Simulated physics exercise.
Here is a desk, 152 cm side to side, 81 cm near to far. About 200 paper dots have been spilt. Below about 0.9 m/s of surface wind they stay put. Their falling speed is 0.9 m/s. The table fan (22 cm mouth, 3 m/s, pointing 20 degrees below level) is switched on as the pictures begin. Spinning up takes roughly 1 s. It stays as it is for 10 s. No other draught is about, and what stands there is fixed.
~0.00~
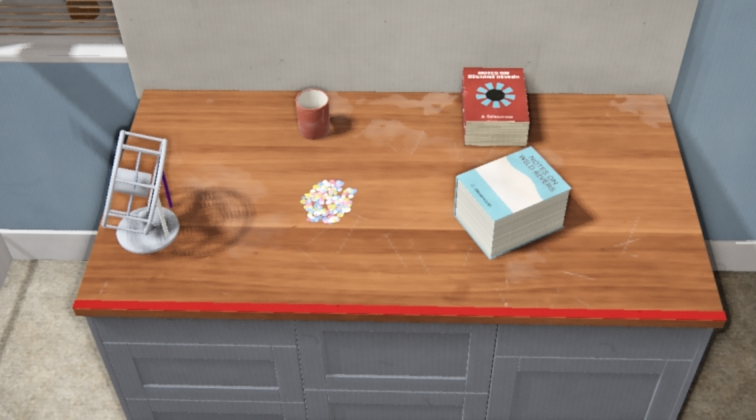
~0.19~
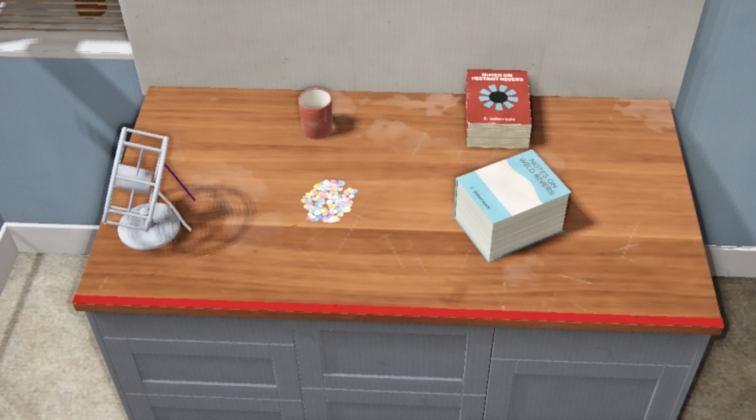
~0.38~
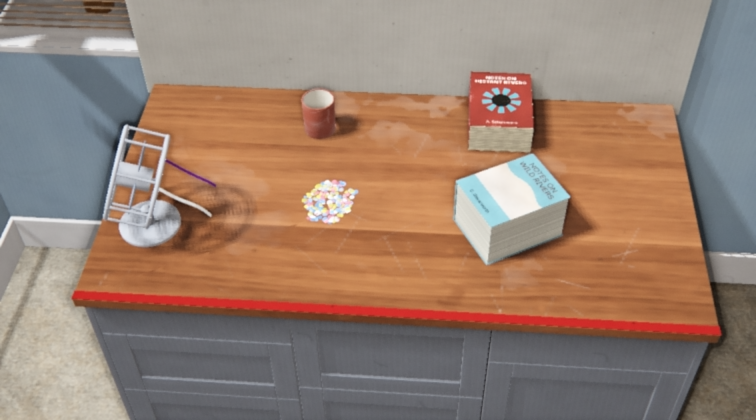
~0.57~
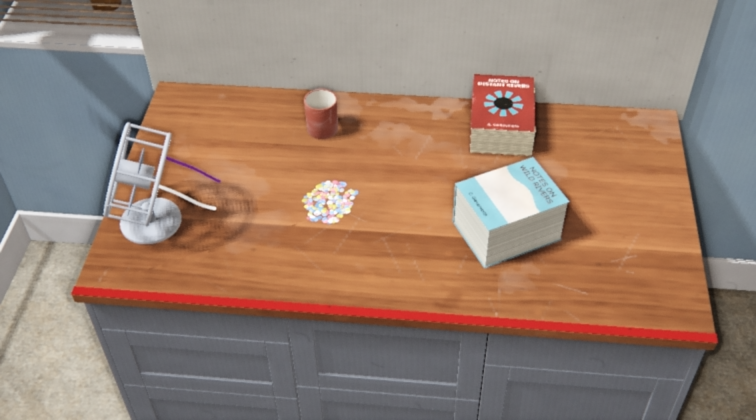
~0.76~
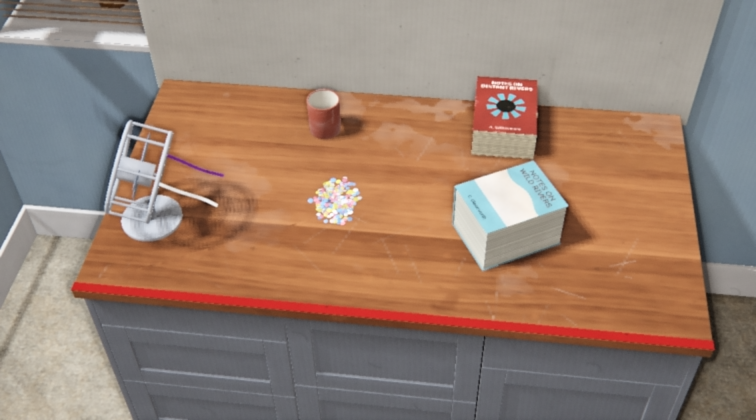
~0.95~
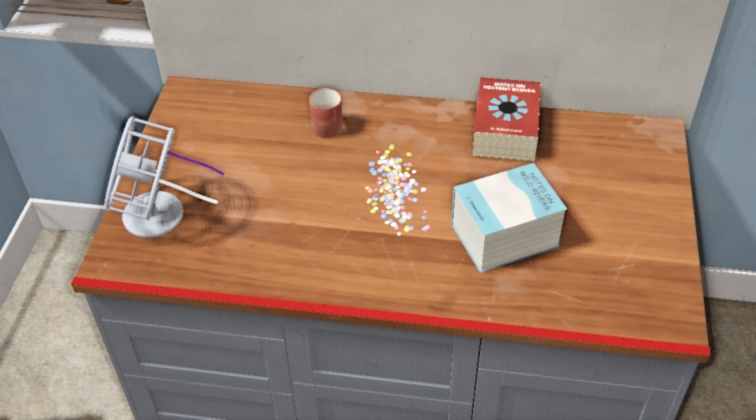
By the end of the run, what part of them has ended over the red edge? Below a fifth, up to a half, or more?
Of the paper dots, not even a fifth end over the red edge.
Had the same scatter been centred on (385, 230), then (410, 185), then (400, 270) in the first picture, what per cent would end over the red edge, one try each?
In that order: 70 %, 0 %, 100 %.
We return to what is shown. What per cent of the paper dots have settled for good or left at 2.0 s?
About 60 %.
After 2.0 s the count stands so, 2 % are over the red edge; the middle of those still in play is near (474, 101).
After 3.2 s the count stands so, 4 % are over the red edge; the middle of those still in play is near (473, 100).
After 5.5 s the count stands so, 4 % are over the red edge; the middle of those still in play is near (473, 100).
After 10.0 s, at the end, 4 % are over the red edge; the middle of those still in play is near (473, 100).
